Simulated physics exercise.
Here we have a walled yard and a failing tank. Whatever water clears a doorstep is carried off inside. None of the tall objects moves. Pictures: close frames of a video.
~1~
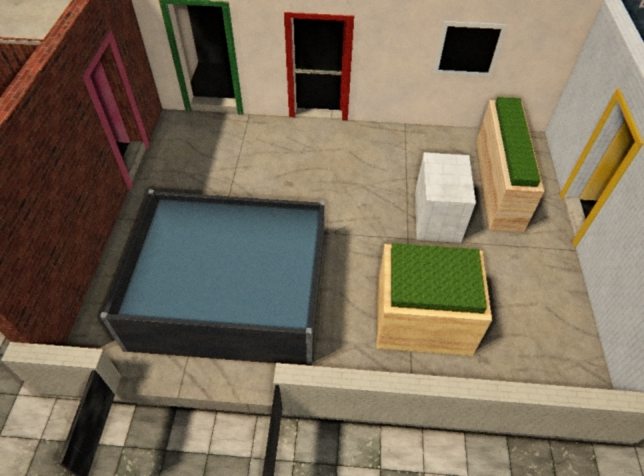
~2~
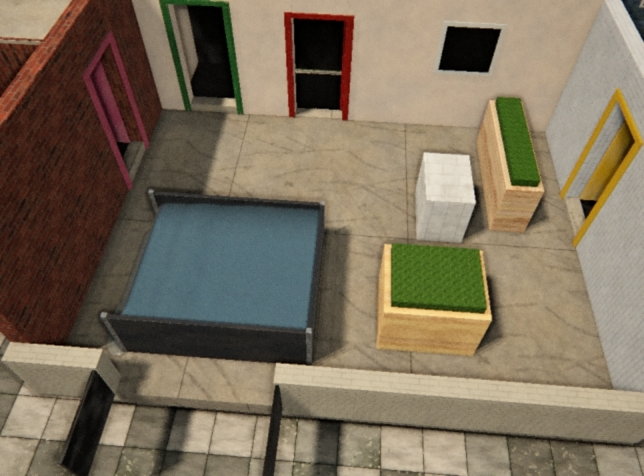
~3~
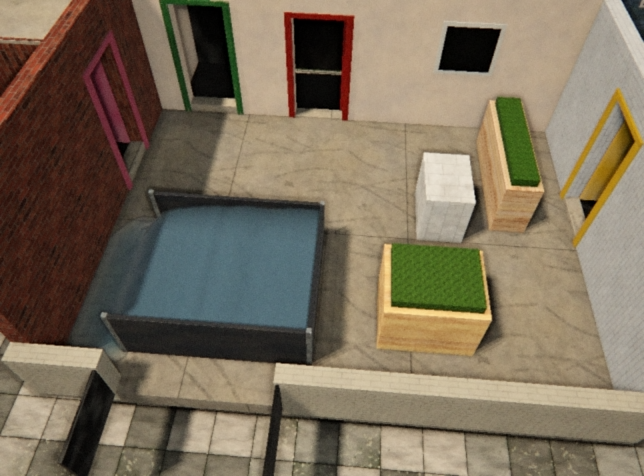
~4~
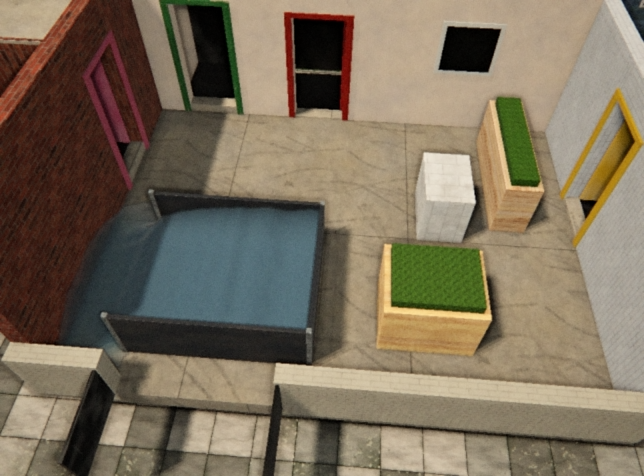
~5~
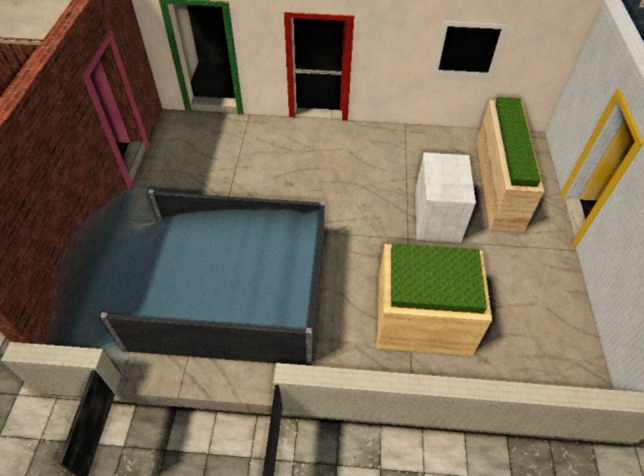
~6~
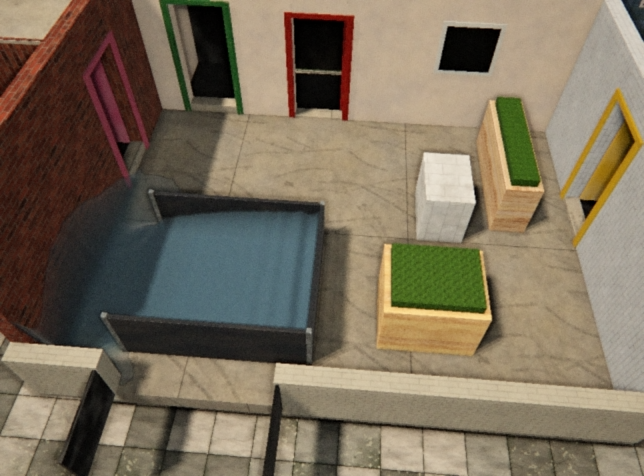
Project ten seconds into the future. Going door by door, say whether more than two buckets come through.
Result: The red door will let in too much, the pink door will let in an allowed amount, the yellow door will let in an allowed amount, the green door will let in too much.
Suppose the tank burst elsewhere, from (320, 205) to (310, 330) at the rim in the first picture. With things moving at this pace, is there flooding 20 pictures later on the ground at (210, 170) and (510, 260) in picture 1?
In the order asked: The first spot is untouched and the second is swamped.
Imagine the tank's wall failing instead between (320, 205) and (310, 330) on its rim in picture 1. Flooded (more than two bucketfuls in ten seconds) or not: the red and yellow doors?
The red door tops the limit and the yellow door tops the limit.
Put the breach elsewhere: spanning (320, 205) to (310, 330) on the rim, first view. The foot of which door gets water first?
It's the yellow door.
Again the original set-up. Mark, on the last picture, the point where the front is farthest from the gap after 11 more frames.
Somewhere around (481, 404).
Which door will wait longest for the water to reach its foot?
My answer: The door marked yellow.
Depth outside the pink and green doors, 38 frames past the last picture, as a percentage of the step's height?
50 and 70 %, in that order.
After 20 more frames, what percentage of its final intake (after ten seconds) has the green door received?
Result: 75 % of the ten-second total.
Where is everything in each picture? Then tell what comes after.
In the first frame, the open tank at (223, 259) is whole and still.
In the second frame, the front is at (114, 348), out from the gap at (145, 276).
In the third frame, water pours out at (145, 277) and has run to a hidden place.
In the fourth frame, the front is at a hidden place, out from the gap at (146, 278).
In the fifth frame, water pours out at (146, 278) and has run to (130, 190).
In the sixth frame, the front is at (137, 172), out from the gap at (146, 278).
A moment on, water covers 20 % of the floor; the red door not reached, the pink door wet at the sill, nothing in, the yellow door not reached, the green door not reached.
Next, water covers 35 % of the floor; the red door wet at the sill, nothing in, the pink door wet at the sill, nothing in, the yellow door not reached, the green door over two buckets in.
Then, water covers 55 % of the floor; the red door under two buckets in, the pink door wet at the sill, nothing in, the yellow door not reached, the green door far over two buckets in.
Later, water covers 90 % of the floor; the red door over two buckets in, the pink door wet at the sill, nothing in, the yellow door wet at the sill, nothing in, the green door far over two buckets in.
In the end, water covers 95 % of the floor; the red door over two buckets in, the pink door under two buckets in, the yellow door wet at the sill, nothing in, the green door far over two buckets in.
